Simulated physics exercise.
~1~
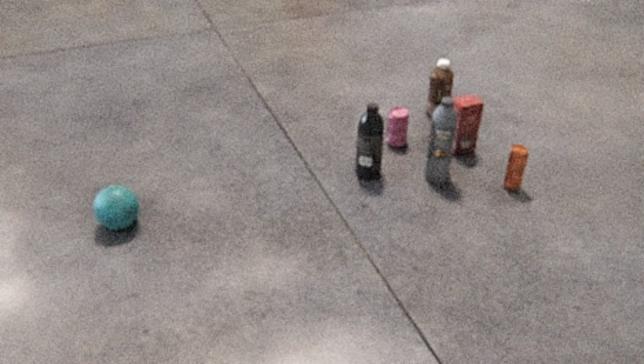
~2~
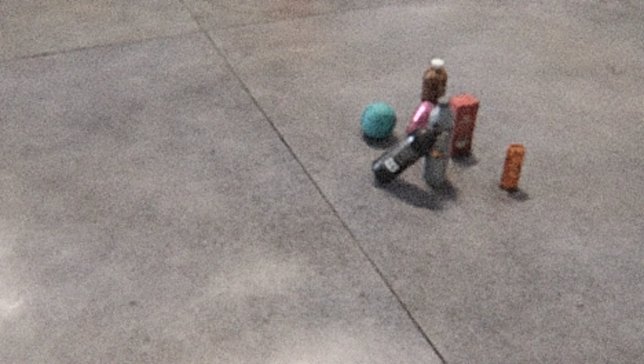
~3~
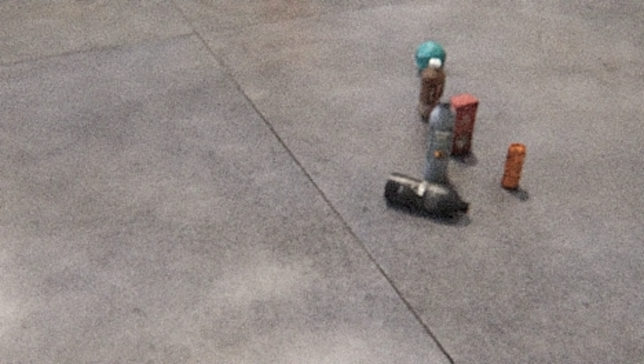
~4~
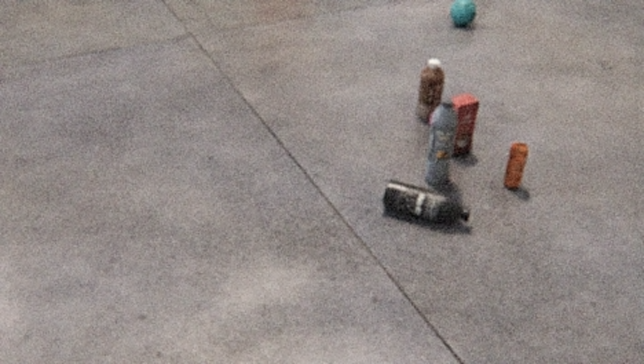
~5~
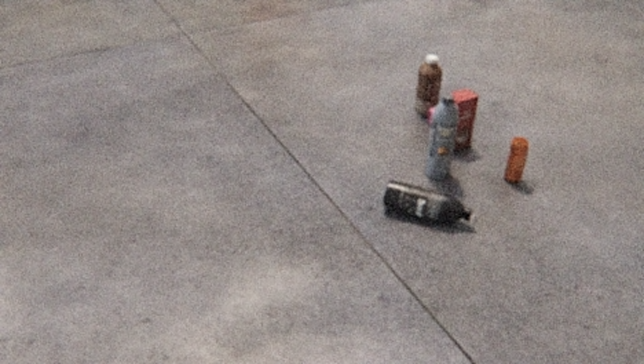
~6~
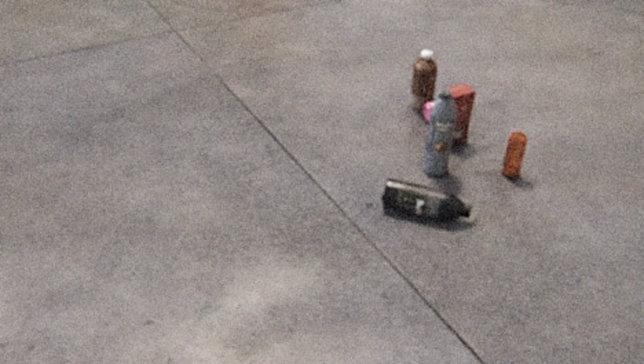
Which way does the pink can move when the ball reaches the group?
The pink can moves to the right, tipping over and ending up partly hidden behind the grey bottle.
